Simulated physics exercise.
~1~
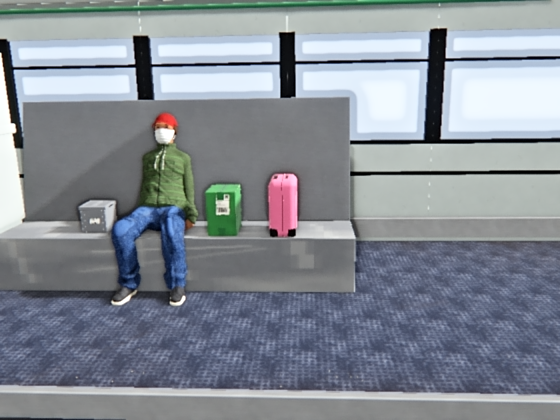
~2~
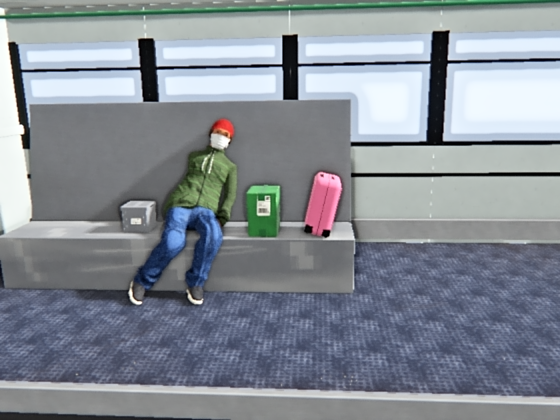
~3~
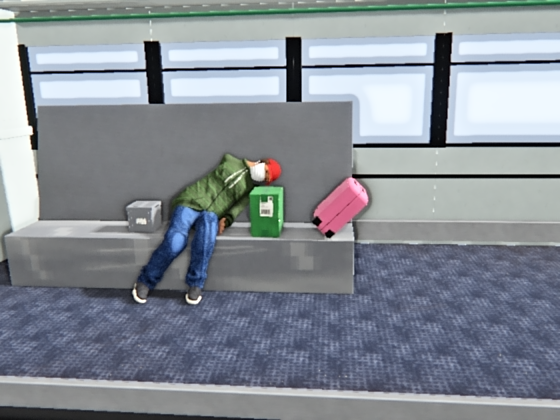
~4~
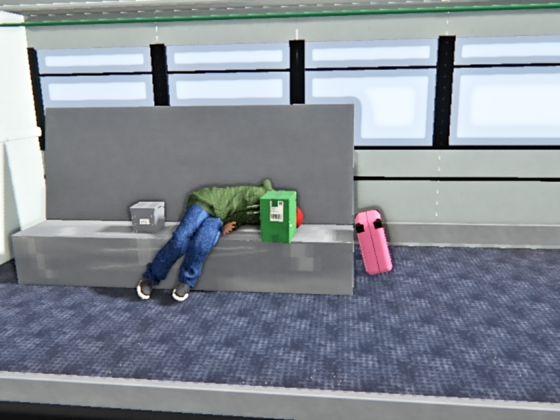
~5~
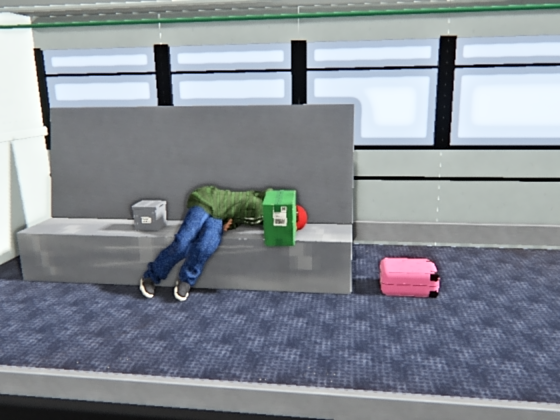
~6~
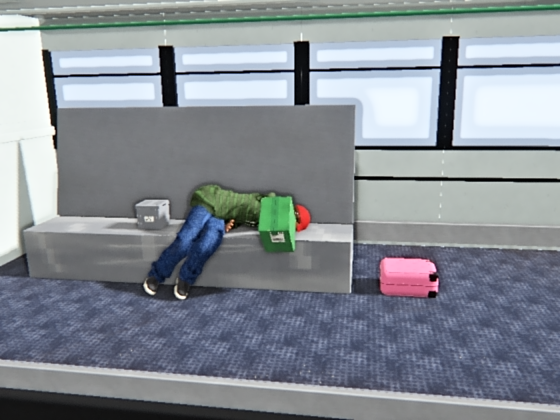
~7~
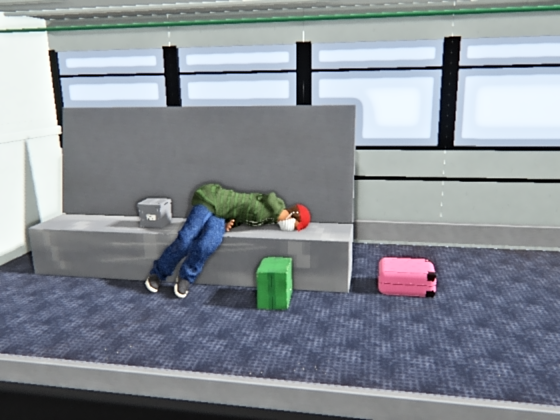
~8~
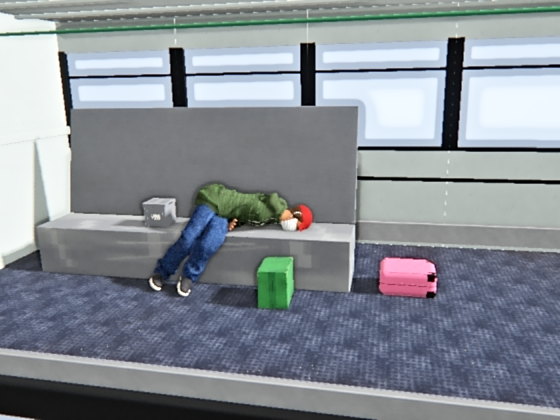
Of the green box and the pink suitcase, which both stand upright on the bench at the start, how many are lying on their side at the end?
Two of them are lying on their side at the end, the green box and the pink suitcase, both on the floor.
